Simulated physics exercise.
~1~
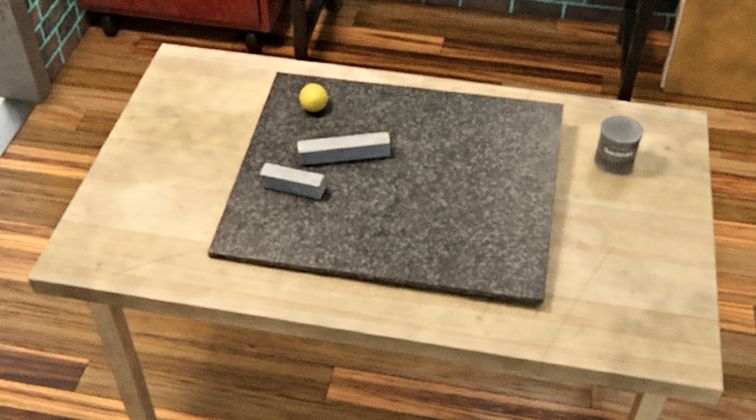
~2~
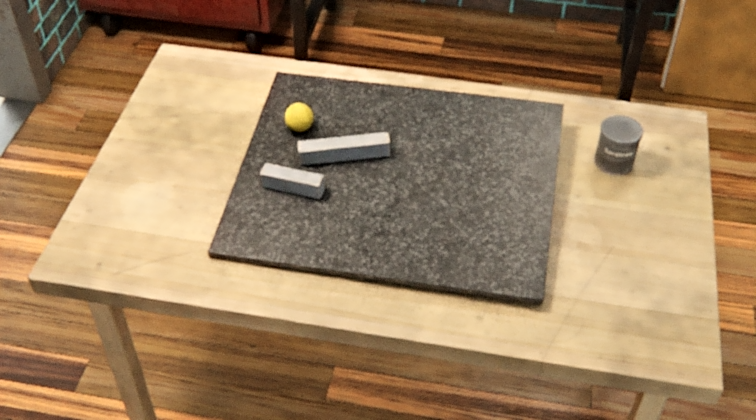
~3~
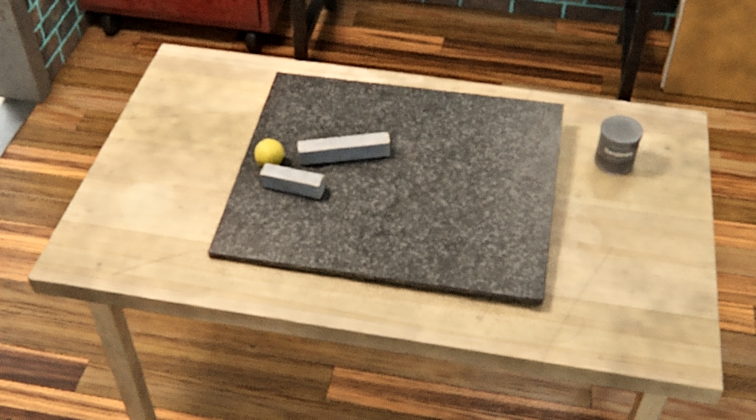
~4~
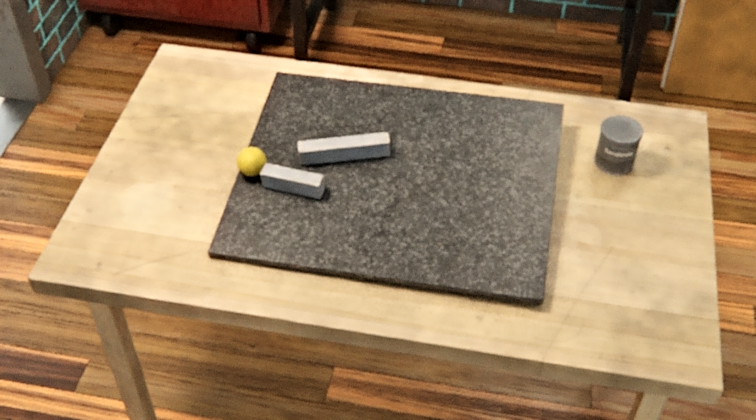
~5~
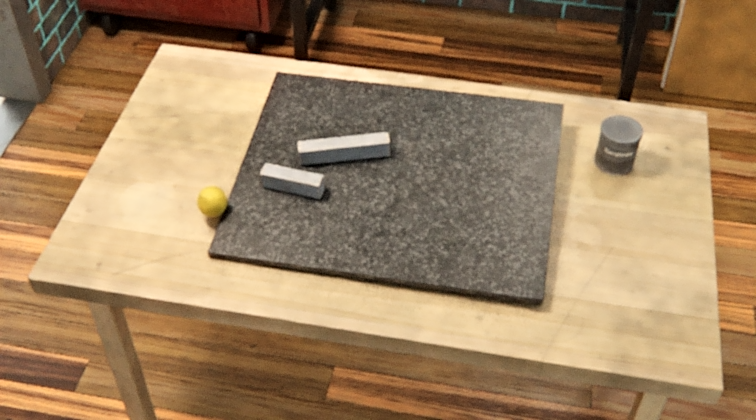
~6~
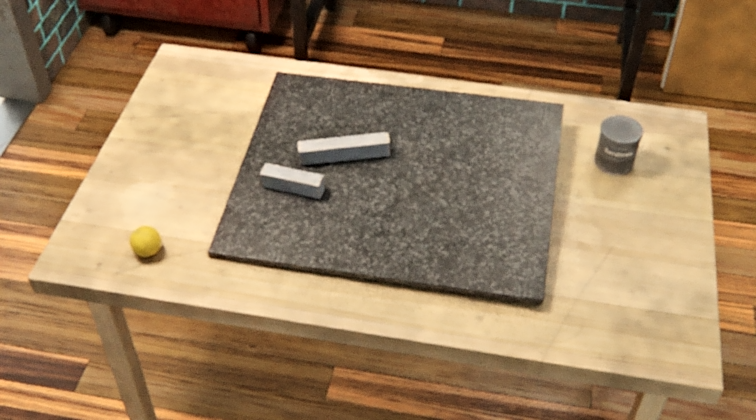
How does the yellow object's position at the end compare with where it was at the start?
At the start it is on the dark board near its far left corner, but at the end it is off the board, on the bare tabletop to the left and closer to the viewer.
A small, round yellow object sits near the far left corner of a dark speckled board on a pale wooden table, seen from above in a room with a striped wooden floor. Two grey bars lie on the left half of the board, and a grey container stands on the table to the right. The yellow object moves left and toward the viewer, passing the left ends of both bars. It goes over the board's left edge onto the tabletop and continues left and nearer, ending toward the table's near left corner, while everything else stays put.
